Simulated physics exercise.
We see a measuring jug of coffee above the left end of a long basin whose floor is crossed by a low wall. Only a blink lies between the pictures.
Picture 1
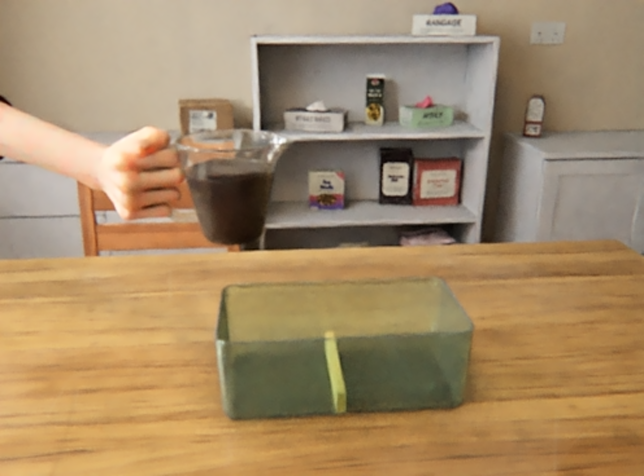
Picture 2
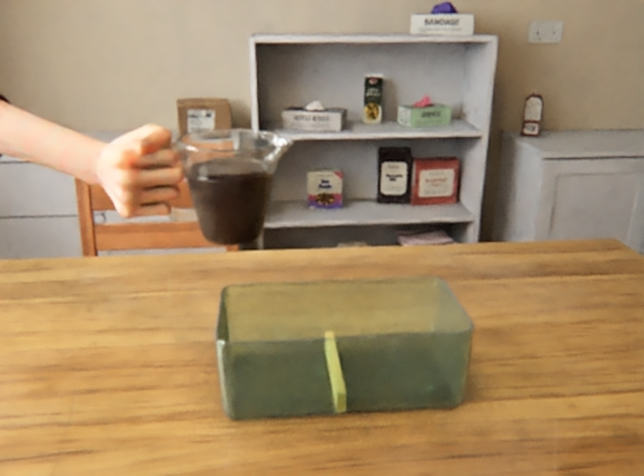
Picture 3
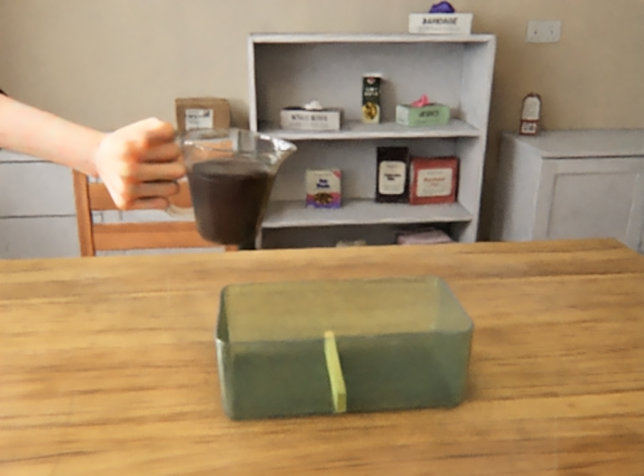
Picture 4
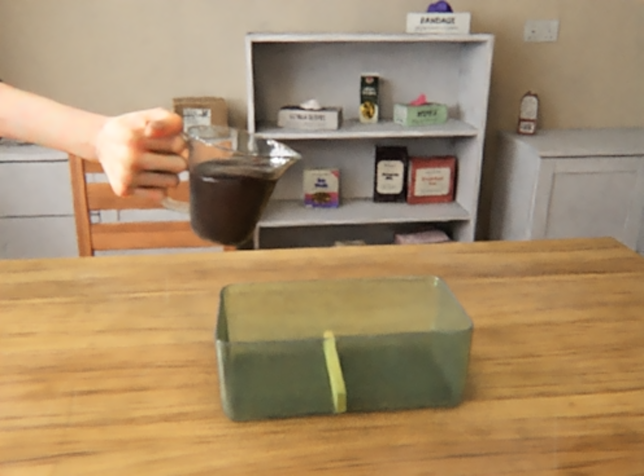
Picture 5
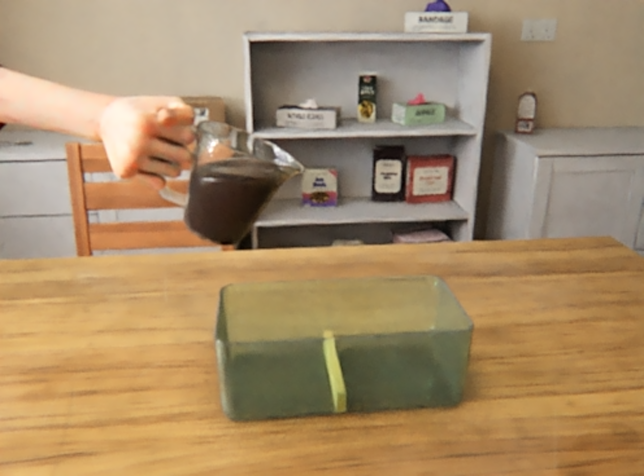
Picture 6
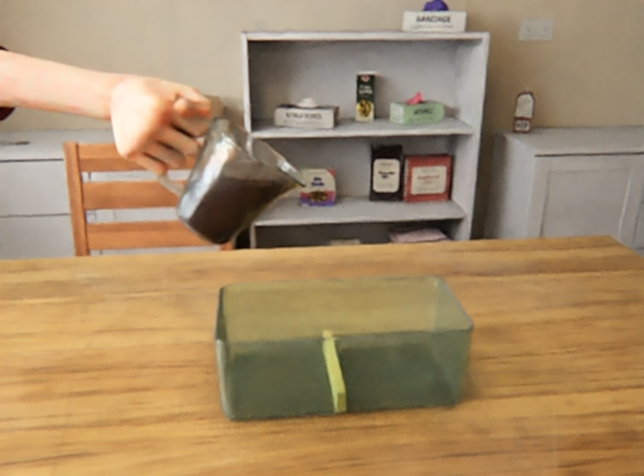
On a wooden table in a room with shelves, a hand tilting a glass jug of dark liquid rightward above a green basin.
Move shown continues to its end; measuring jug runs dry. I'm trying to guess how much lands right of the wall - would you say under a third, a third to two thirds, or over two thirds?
Once it settles, the part right of the wall is a third to two thirds, I'd say.
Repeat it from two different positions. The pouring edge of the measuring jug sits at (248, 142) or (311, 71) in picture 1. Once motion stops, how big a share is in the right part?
Near 15 in a hundred first, near 75 in a hundred second.
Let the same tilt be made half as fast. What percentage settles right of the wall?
Roughly 65 per cent ends up there.
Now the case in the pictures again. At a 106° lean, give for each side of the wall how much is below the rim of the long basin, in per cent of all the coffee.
Left part 5 %; right part 20 %.
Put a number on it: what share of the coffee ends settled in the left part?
Share: Roughly 55 %.
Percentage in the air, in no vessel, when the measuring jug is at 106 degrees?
35 in a hundred.
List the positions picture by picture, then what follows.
Tilt 0°; pouring edge (292, 140); surface from (188, 167) to (273, 165); the long basin's rim runs from (220, 313) to (458, 303); the wall's top is at (335, 361), in the first frame.
Tilt 2°; pouring edge (293, 142); surface from (188, 166) to (273, 165), in the second frame.
Tilt 6°; pouring edge (297, 147); surface from (189, 165) to (275, 167), in the third frame.
Tilt 14°; pouring edge (302, 157); surface from (193, 165) to (278, 168), in the fourth frame.
Tilt 25°; pouring edge (306, 169); surface from (194, 169) to (286, 171), in the fifth frame.
Tilt 37°; pouring edge (307, 185); surface from (193, 174) to (294, 176), in the sixth frame.
A moment on, the measuring jug is tipped right over and 40 per cent is still to pour, 7 is left of the wall and 19 right of it.
Next, the measuring jug is tipped right over and 1 per cent is still to pour, 58 is left of the wall and 34 right of it.
Then the measuring jug is tipped right over and 0 per cent is still to pour, 54 is left of the wall and 39 right of it.
Later the measuring jug is tipped right over and 0 per cent is still to pour, 54 is left of the wall and 41 right of it.
At rest 54 per cent lies left of the wall, 41 right of it and 5 outside.
